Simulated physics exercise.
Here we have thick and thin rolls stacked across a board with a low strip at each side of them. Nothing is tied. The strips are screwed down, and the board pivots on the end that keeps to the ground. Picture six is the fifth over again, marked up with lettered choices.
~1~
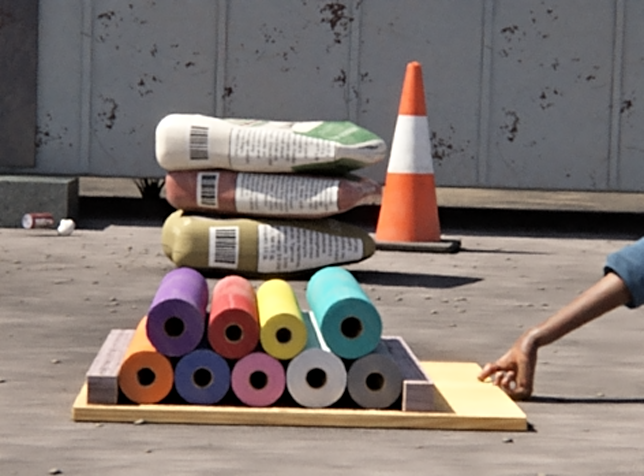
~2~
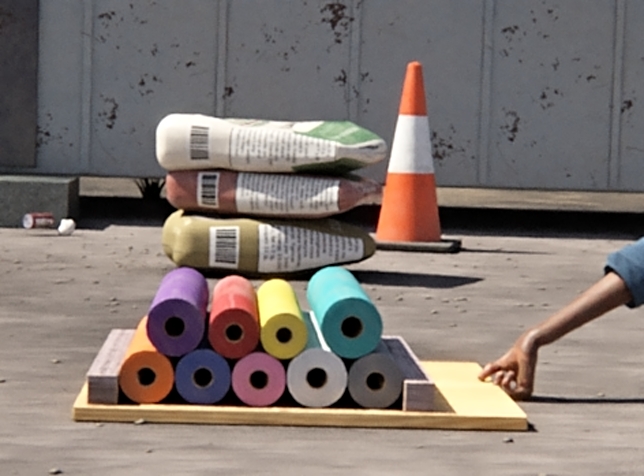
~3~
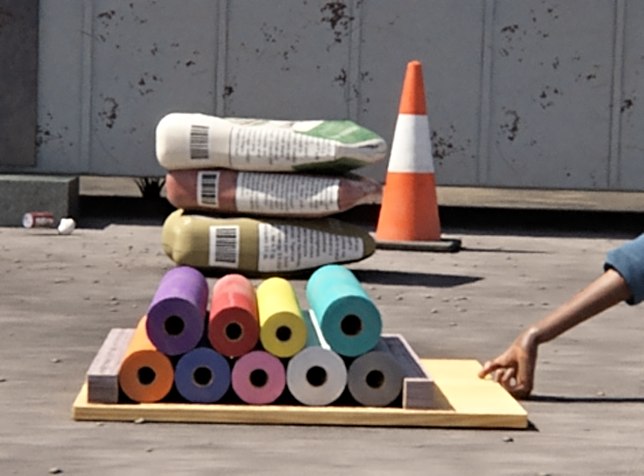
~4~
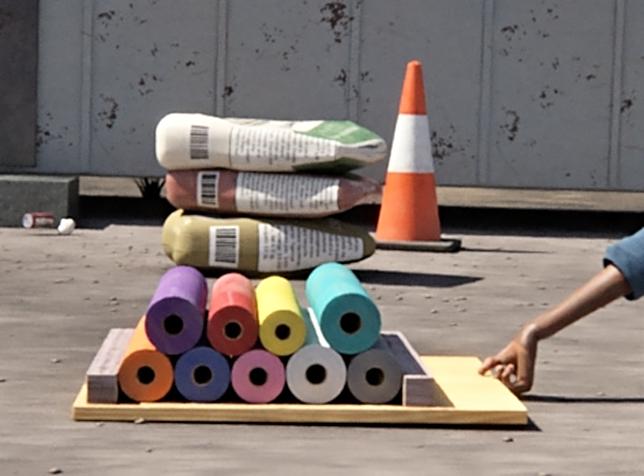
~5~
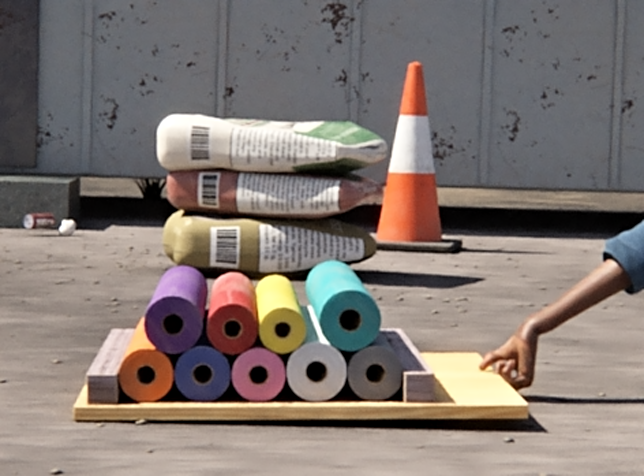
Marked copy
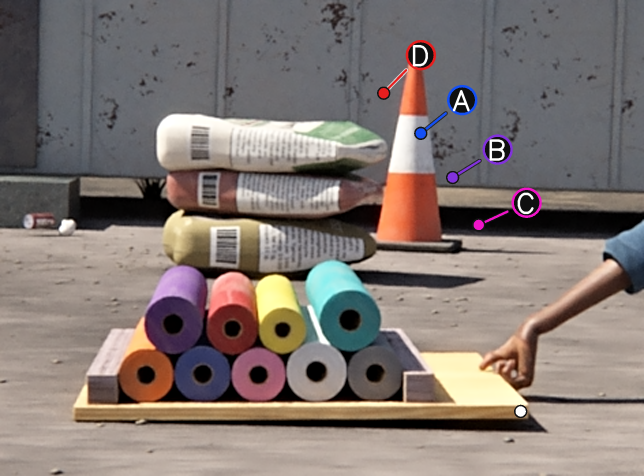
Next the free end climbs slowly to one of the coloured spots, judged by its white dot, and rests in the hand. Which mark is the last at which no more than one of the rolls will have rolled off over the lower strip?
C is the limit.
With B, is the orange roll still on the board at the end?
The orange roll: Yes.
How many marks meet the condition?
The number is one.
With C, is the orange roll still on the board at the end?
Yes, with C.
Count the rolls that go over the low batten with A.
With A, four.
On the marked copy, A at (421, 133); B at (453, 177); C at (479, 225); D at (384, 93); the white dot at (521, 411).
Following C. Soon after the start, board at 16°.
Later, board at 27°.
In the end, board at 27°, none over the low batten.
As for the rest, A four over the low batten (yellow, red, purple, turquoise); B four over the low batten (yellow, red, purple, turquoise); D four over the low batten (yellow, red, purple, turquoise).
